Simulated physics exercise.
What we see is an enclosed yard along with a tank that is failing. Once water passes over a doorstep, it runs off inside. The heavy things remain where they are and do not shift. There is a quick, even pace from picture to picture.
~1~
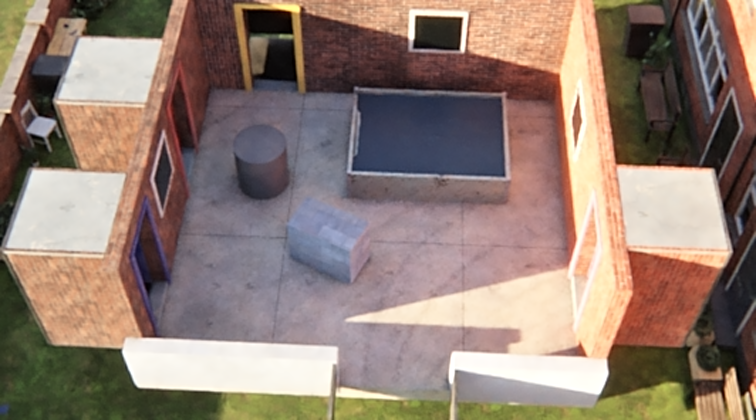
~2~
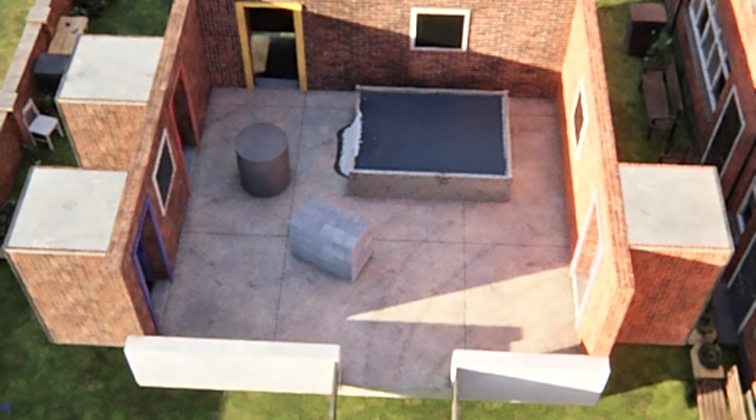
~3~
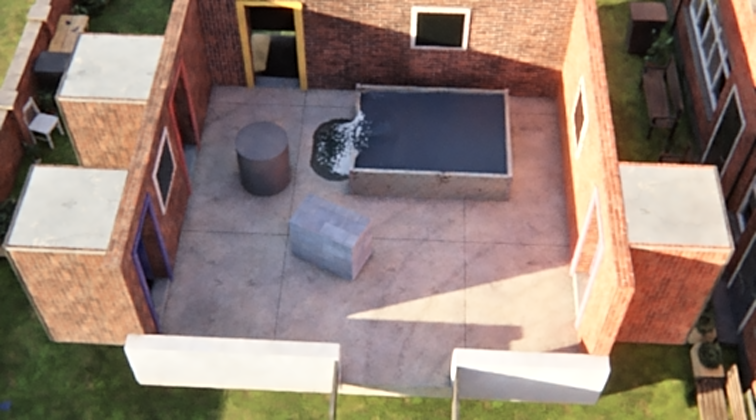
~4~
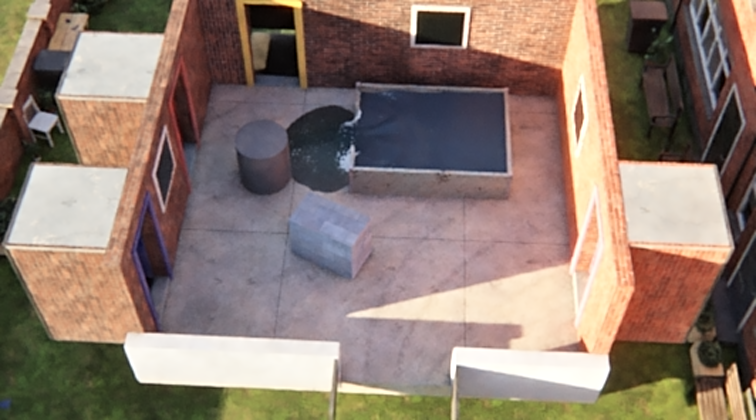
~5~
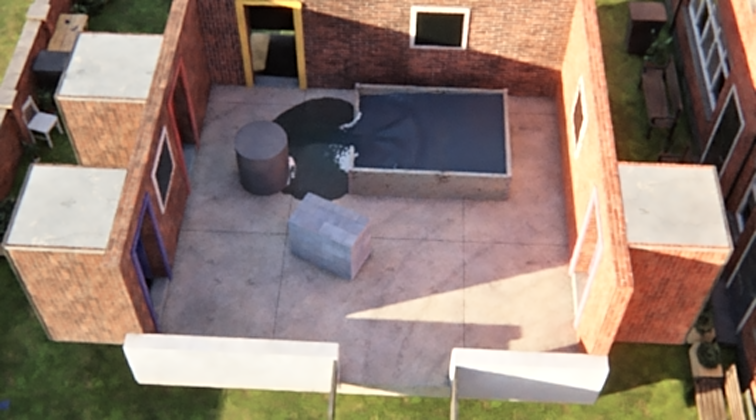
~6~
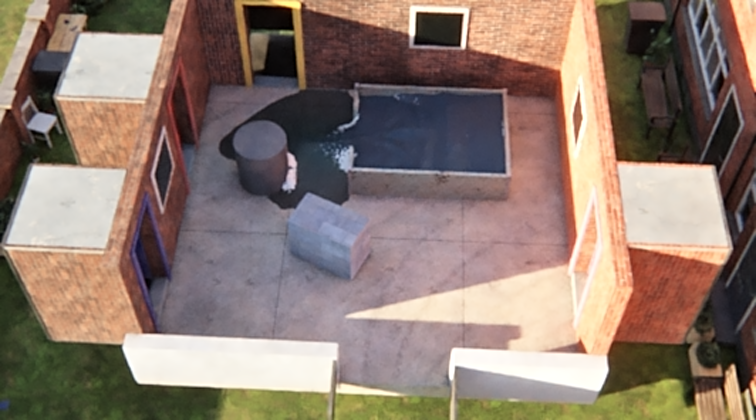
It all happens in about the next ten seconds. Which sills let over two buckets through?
At the end, the yellow door sees more than two buckets come in; the red door sees no more than two buckets come in; the blue door sees no more than two buckets come in; the pink door sees no more than two buckets come in.
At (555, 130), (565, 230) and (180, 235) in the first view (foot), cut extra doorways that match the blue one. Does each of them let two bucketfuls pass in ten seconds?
In order: Stays within it, stays within it, stays within it.
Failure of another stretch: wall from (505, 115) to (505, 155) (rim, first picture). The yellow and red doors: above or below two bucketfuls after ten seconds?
Taking them in turn, yellow ends up below and red ends up below.
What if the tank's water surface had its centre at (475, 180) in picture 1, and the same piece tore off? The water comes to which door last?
That would be the pink-painted one.
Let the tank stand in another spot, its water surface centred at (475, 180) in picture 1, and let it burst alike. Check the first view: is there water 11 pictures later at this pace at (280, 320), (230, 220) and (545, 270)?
Points in order: Not reached; inundated; not reached.
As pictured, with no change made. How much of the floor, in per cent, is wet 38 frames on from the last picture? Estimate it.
Estimate: Some 65 in a hundred.
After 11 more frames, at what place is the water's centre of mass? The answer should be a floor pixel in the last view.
Somewhere near (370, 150).
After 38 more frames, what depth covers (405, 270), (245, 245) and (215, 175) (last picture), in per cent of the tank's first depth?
Respectively near 2, 10 and 16 per cent.
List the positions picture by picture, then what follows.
Still water in the tank at (429, 135), in the first picture.
The front is at (350, 129), out from the gap at (356, 143), in the second picture.
Water pours out at (357, 144) and has run to (321, 131), in the third picture.
Water pours out at (357, 142) and has run to a hidden place, in the fourth picture.
The front is at a hidden place, out from the gap at (356, 143), in the fifth picture.
Water pours out at (355, 143) and has run to (224, 149), in the sixth picture.
A moment on, water covers 20 % of the floor; the yellow door wet at the sill, nothing in, the red door wet at the sill, nothing in, the blue door not reached, the pink door not reached.
Next, water covers 35 % of the floor; the yellow door under two buckets in, the red door wet at the sill, nothing in, the blue door not reached, the pink door not reached.
Then, water covers 45 % of the floor; the yellow door far over two buckets in, the red door under two buckets in, the blue door wet at the sill, nothing in, the pink door not reached.
Later, water covers 65 % of the floor; the yellow door far over two buckets in, the red door under two buckets in, the blue door under two buckets in, the pink door not reached.
In the end, water covers 95 % of the floor; the yellow door far over two buckets in, the red door under two buckets in, the blue door under two buckets in, the pink door wet at the sill, nothing in.
